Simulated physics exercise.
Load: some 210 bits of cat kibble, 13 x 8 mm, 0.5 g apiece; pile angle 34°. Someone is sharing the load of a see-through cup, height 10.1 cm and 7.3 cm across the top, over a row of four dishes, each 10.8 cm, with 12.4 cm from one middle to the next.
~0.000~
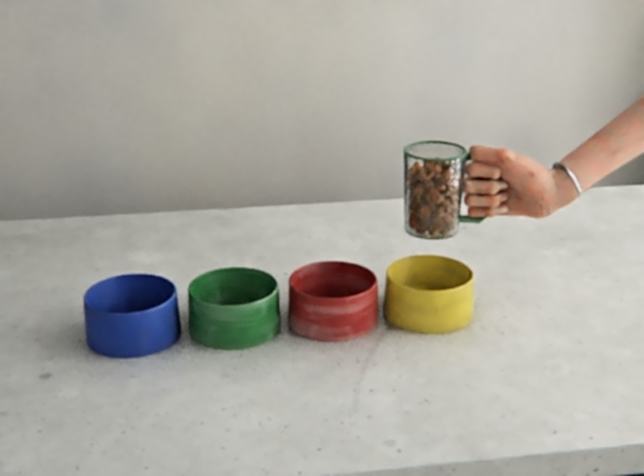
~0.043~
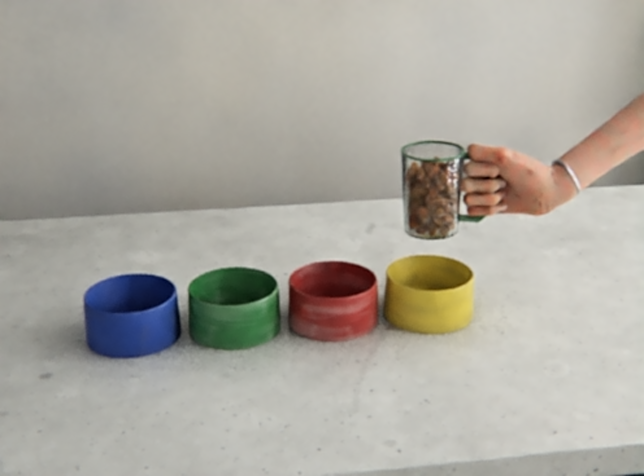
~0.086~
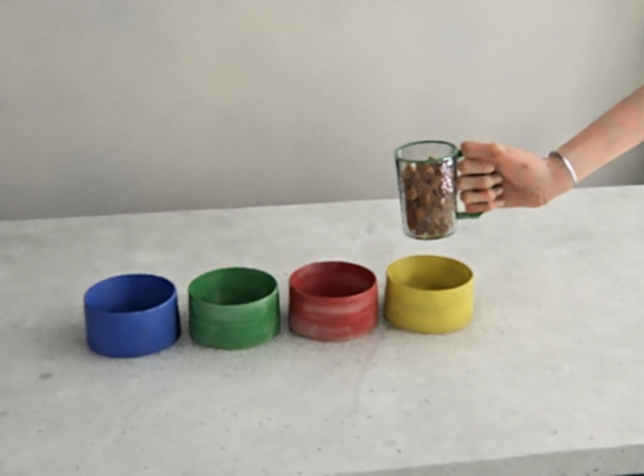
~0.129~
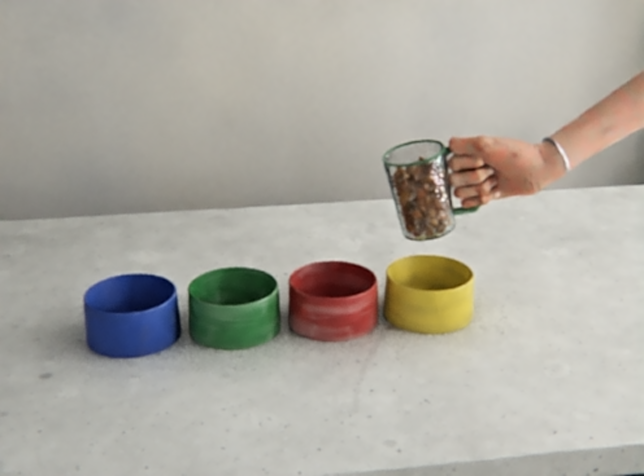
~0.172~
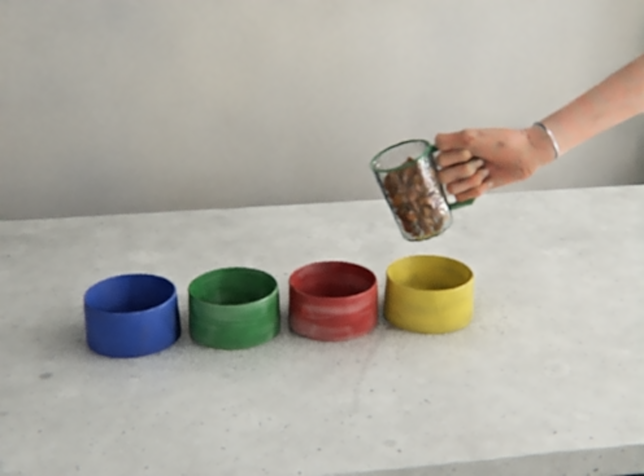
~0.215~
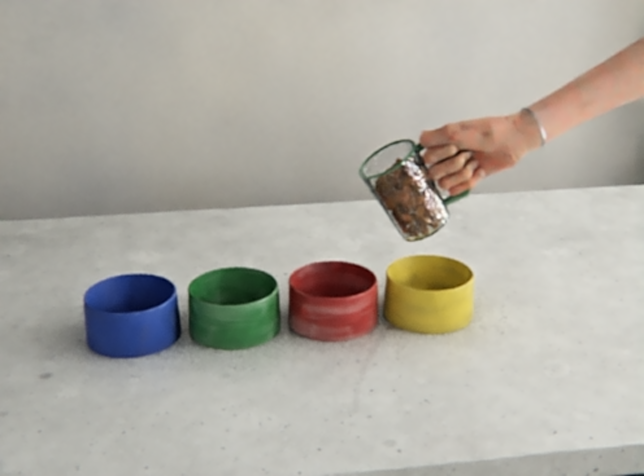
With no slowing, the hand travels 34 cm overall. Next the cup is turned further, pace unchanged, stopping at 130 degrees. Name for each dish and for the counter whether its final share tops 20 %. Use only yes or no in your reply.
Red: No; blue: No; green: Yes; yellow: No; counter: No.
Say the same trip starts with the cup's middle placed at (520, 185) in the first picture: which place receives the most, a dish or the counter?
Top spot: Red.
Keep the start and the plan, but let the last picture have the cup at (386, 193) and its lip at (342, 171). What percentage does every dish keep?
In the end red holds 0, blue holds 90, green holds 0, yellow holds 0.
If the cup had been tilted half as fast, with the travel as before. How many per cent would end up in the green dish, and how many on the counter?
Green 0; counter 10.
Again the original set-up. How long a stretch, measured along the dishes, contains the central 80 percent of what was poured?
That stretch measures near 7 centimetres.
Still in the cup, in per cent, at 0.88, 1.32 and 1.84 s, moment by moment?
Approx. 30 / 0 / 0 percent.
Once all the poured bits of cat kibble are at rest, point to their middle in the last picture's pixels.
About (228, 313).
After 0.88 s, tilt 130 degrees; cup holds 30 %, green 60 %.
Then, at 1.32 s, tilt 130 degrees; cup holds 0 %, green 90 %.
Then, at 1.84 s, tilt 130 degrees; cup holds 0 %, green 90 %.
By 2.1 s all is still; red 0 %, blue 0 %, green 90 %, yellow 0 %, counter 5 %.
